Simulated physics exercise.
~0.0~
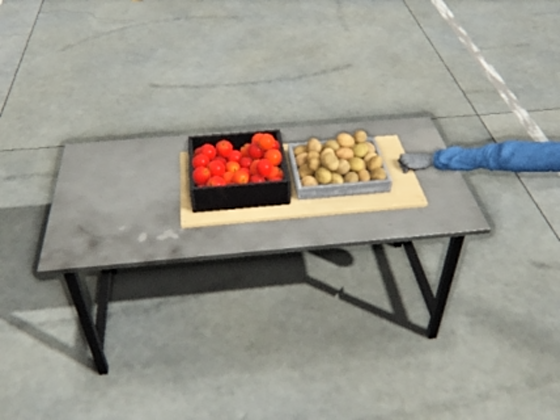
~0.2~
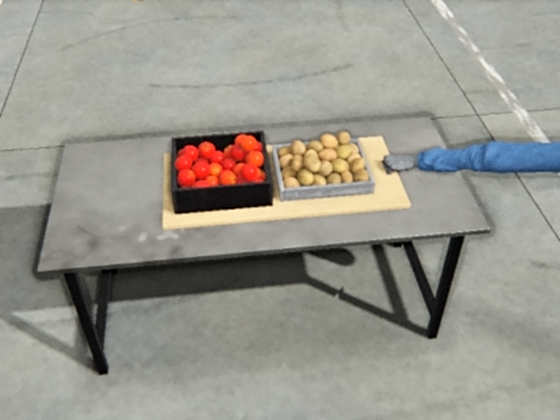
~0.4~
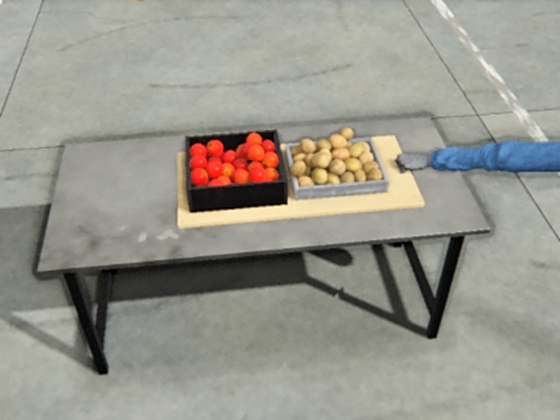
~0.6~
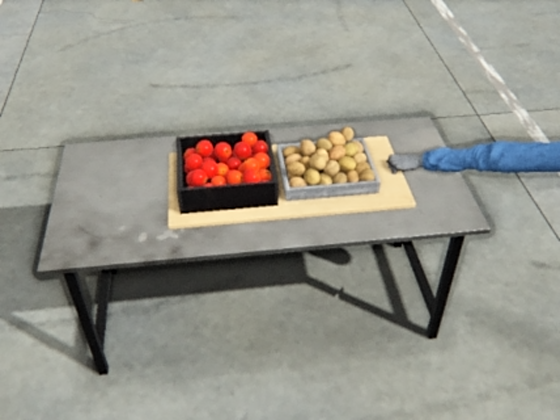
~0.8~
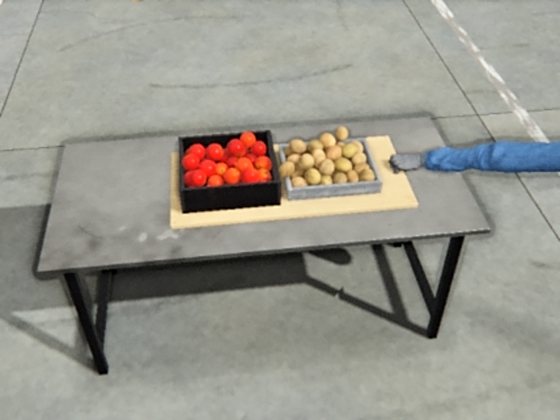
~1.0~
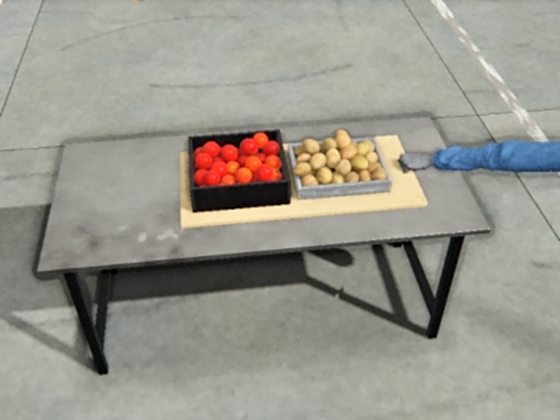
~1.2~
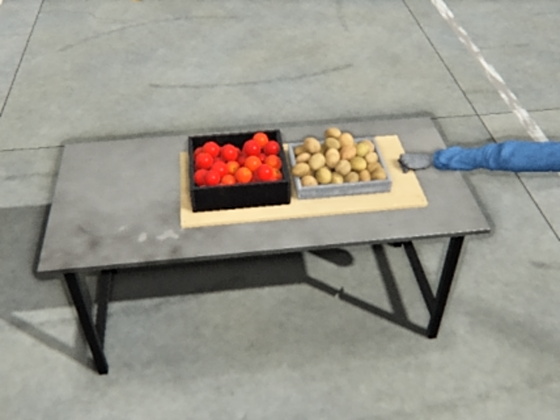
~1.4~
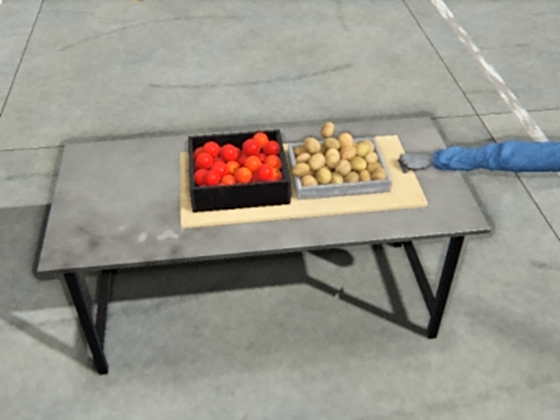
A blue-sleeved arm slides a board of tomatoes and potatoes left and right, then stops.
